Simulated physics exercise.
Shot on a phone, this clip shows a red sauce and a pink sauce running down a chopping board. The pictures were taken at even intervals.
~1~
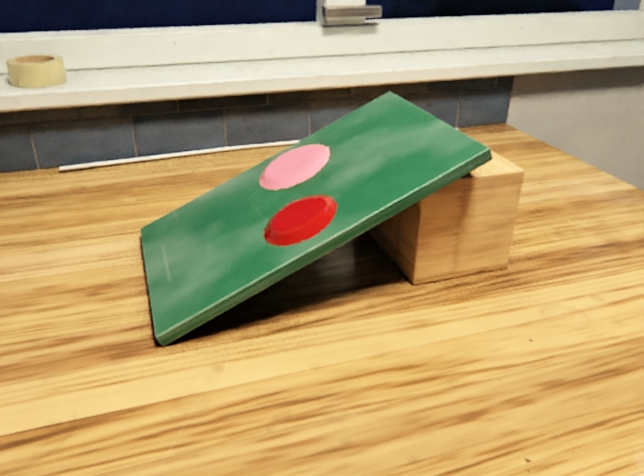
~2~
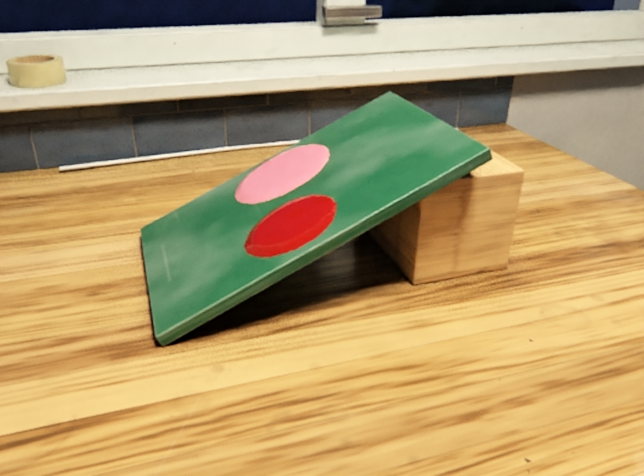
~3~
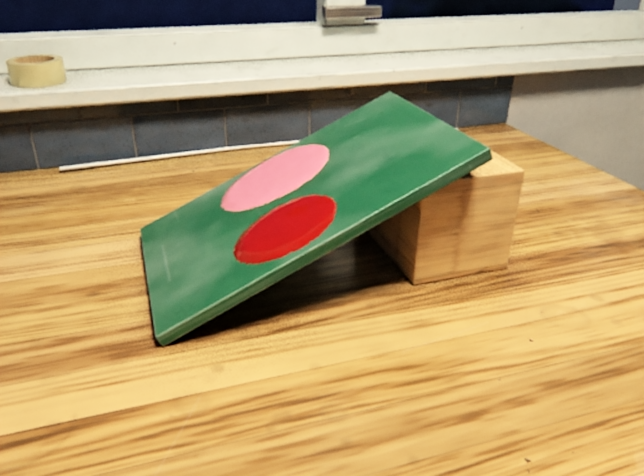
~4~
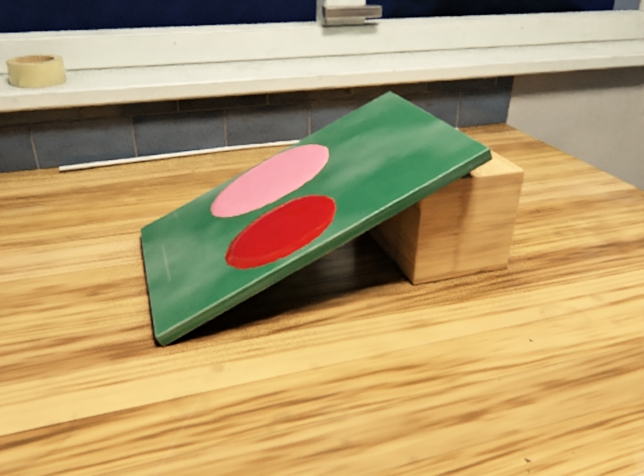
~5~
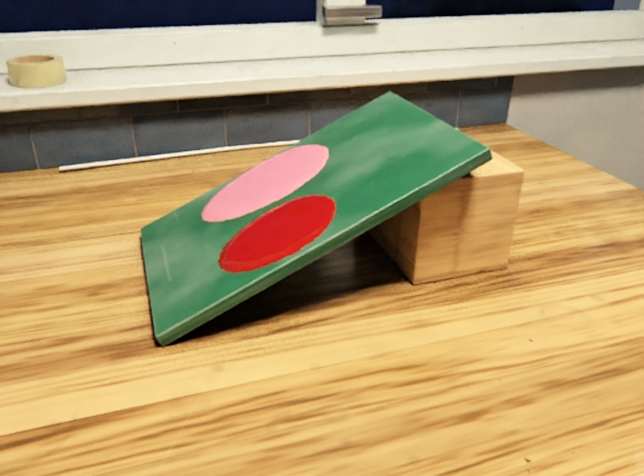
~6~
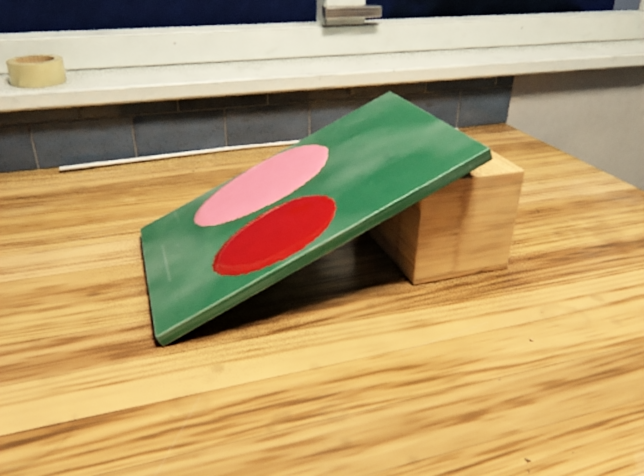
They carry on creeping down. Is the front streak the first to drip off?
No, the back one drips off first.
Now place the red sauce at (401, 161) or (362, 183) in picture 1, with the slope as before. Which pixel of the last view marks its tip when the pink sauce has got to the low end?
(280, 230) and (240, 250).
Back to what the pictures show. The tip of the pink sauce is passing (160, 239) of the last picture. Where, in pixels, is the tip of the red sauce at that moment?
Pretty much near (186, 282), I'd say.
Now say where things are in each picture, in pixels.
Tip of the red sauce half way down; tip of the pink sauce (271, 177) half way down, in the first frame.
Tip of the red sauce (257, 243) three quarters of the way down; tip of the pink sauce three quarters of the way down, in the second frame.
Tip of the red sauce three quarters of the way down; tip of the pink sauce (230, 200) three quarters of the way down, in the third frame.
Tip of the red sauce (238, 252) three quarters of the way down; tip of the pink sauce three quarters of the way down, in the fourth frame.
Tip of the red sauce three quarters of the way down; tip of the pink sauce (211, 210) three quarters of the way down, in the fifth frame.
Tip of the red sauce (226, 260) three quarters of the way down; tip of the pink sauce three quarters of the way down, in the sixth frame.
A moment on, the red sauce is close to the edge; the pink sauce is close to the edge.
When it is over, the red sauce is close to the edge; the pink sauce is at the low edge.
